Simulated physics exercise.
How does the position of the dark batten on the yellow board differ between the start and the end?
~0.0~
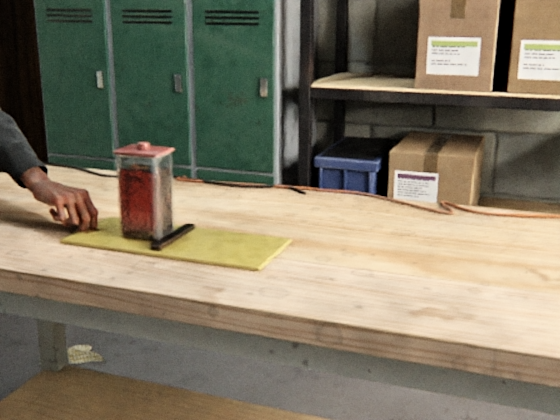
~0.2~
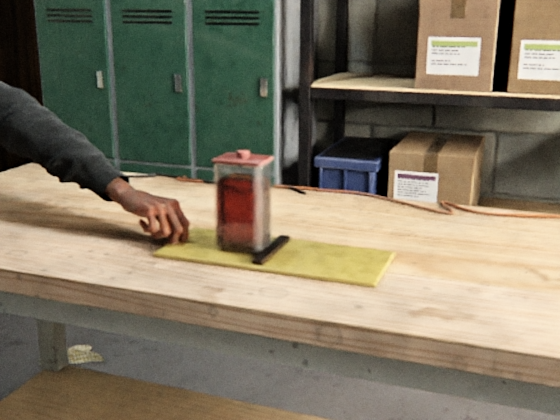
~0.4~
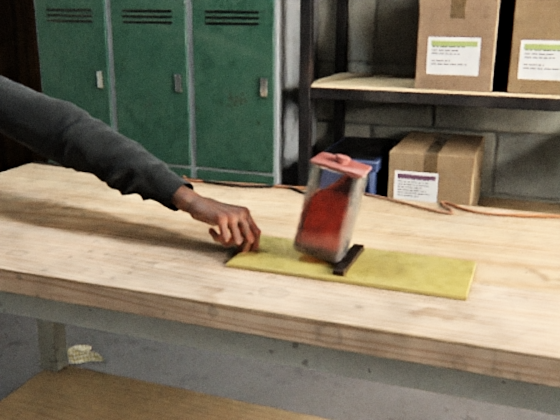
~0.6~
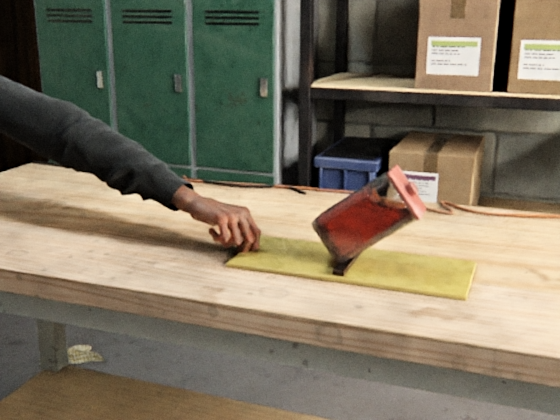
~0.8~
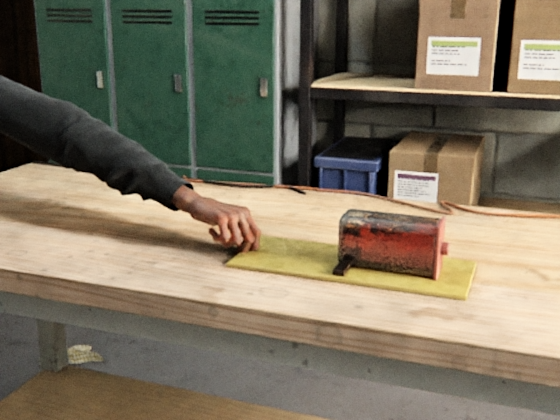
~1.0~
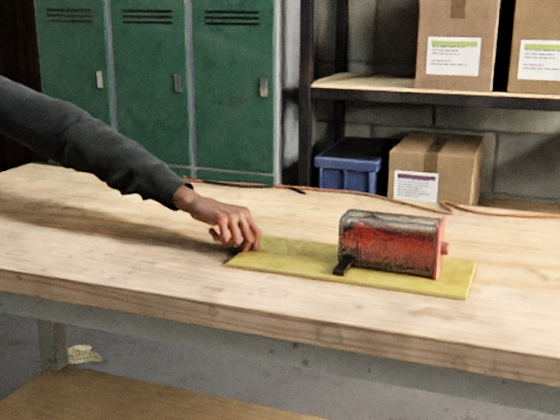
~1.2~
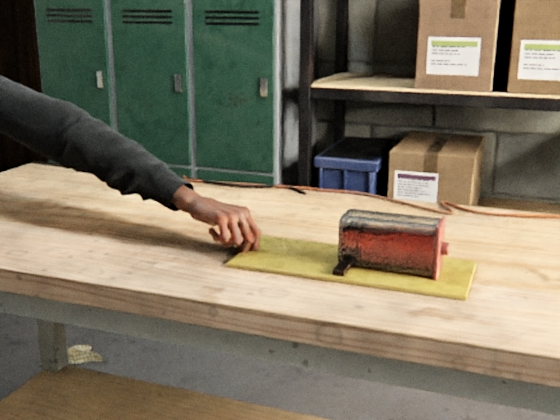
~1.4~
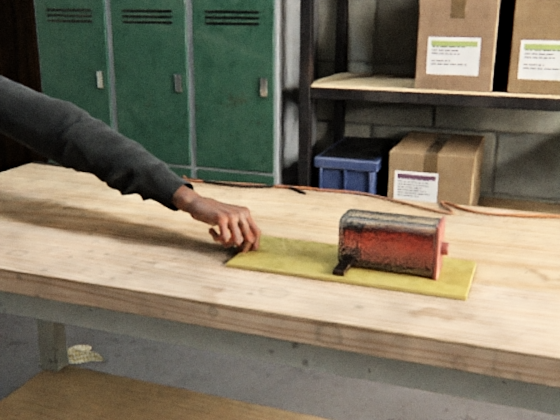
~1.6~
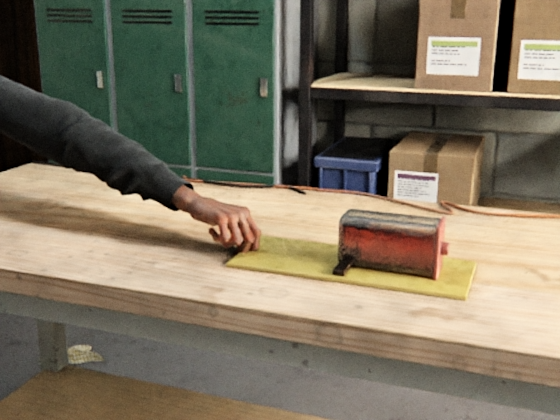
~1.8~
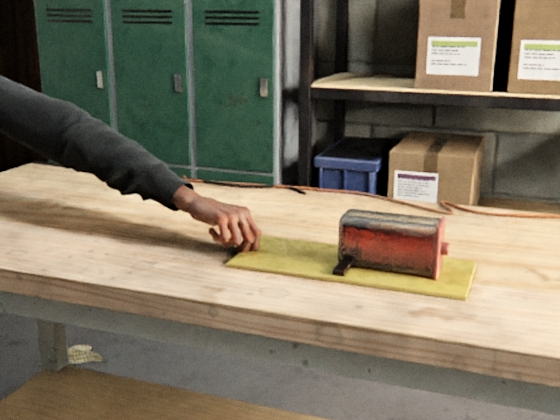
The batten starts toward the left side of the workbench and ends up farther to the right and slightly nearer the front edge, having travelled along with the board.
Hand sliding a yellow board rightward along a wooden workbench, the square red bottle on it tipping over and lying on its side.
